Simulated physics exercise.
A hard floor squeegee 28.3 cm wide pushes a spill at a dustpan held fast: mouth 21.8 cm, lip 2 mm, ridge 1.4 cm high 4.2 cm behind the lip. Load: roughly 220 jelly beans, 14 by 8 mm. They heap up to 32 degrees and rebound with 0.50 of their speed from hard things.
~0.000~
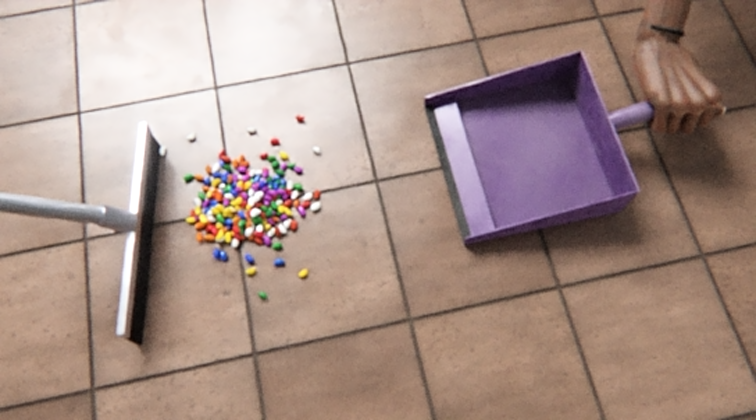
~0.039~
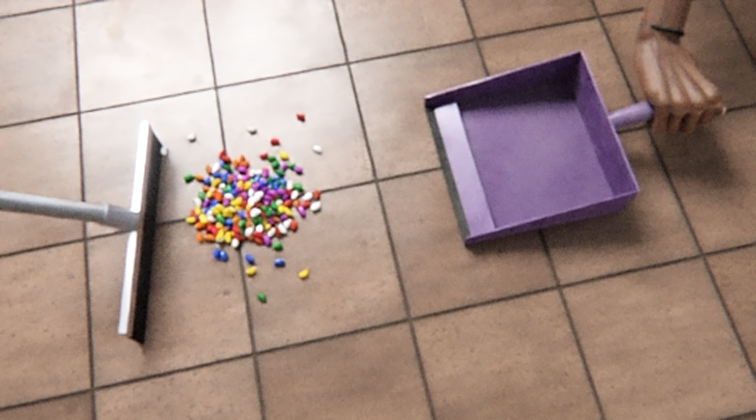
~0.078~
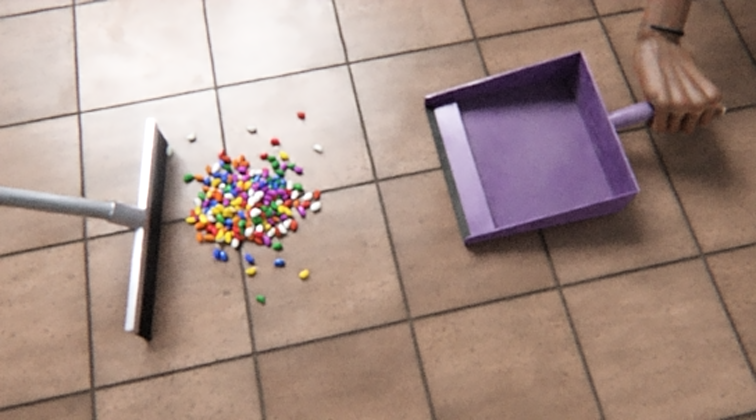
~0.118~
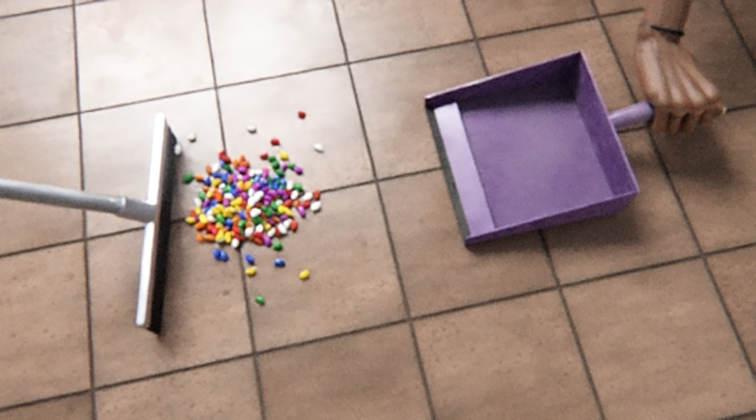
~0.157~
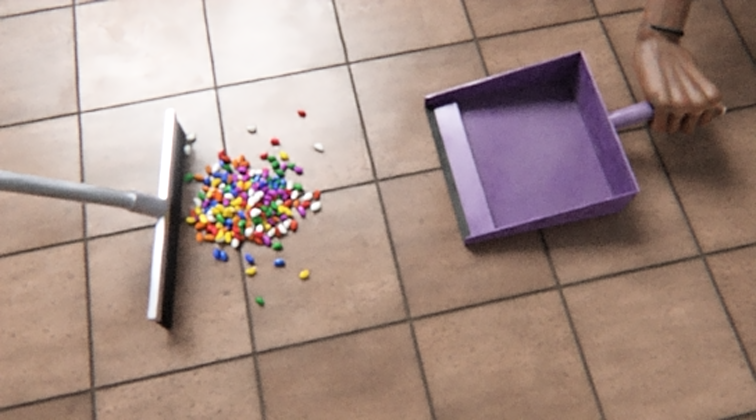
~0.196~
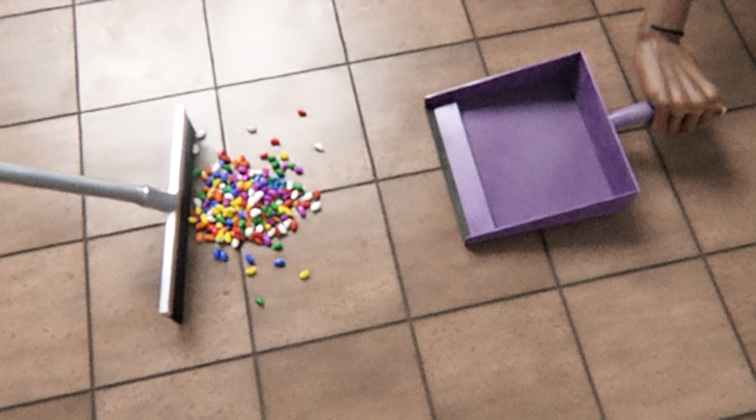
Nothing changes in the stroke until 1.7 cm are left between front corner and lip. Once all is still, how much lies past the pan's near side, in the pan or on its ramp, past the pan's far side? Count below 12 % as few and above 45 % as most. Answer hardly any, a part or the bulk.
Near side: Hardly any, pan: Hardly any, far side: A part.
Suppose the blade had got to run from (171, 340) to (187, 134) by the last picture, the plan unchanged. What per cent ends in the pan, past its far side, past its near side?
Pan 20, far 5, near 30.
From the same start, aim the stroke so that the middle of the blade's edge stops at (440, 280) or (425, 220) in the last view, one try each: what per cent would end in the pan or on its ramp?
About 20 and 30 per cent.
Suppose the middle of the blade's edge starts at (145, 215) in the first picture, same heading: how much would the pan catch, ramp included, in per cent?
Some 5 per cent.
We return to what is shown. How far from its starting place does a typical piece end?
About 26 cm.
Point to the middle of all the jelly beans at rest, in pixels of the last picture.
Around (424, 154).
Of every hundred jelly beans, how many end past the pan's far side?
Some 20 per cent.
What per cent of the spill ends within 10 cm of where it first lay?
About 0 per cent.
After 0.63 s, middle of the blade 21 cm from the lip; 0 % over the lip, far side 5 %, near side 0 %.
Then, at 0.91 s, middle of the blade 11 cm from the lip; 0 % over the lip, far side 15 %, near side 5 %.
Then, at 1.30 s, middle of the blade 4 cm from the lip; 5 % over the lip, far side 20 %, near side 5 %.
At rest (2.4 s), near side 5 %, pan 5 %, far side 20 %, in front of the lip or behind the blade 65 %.
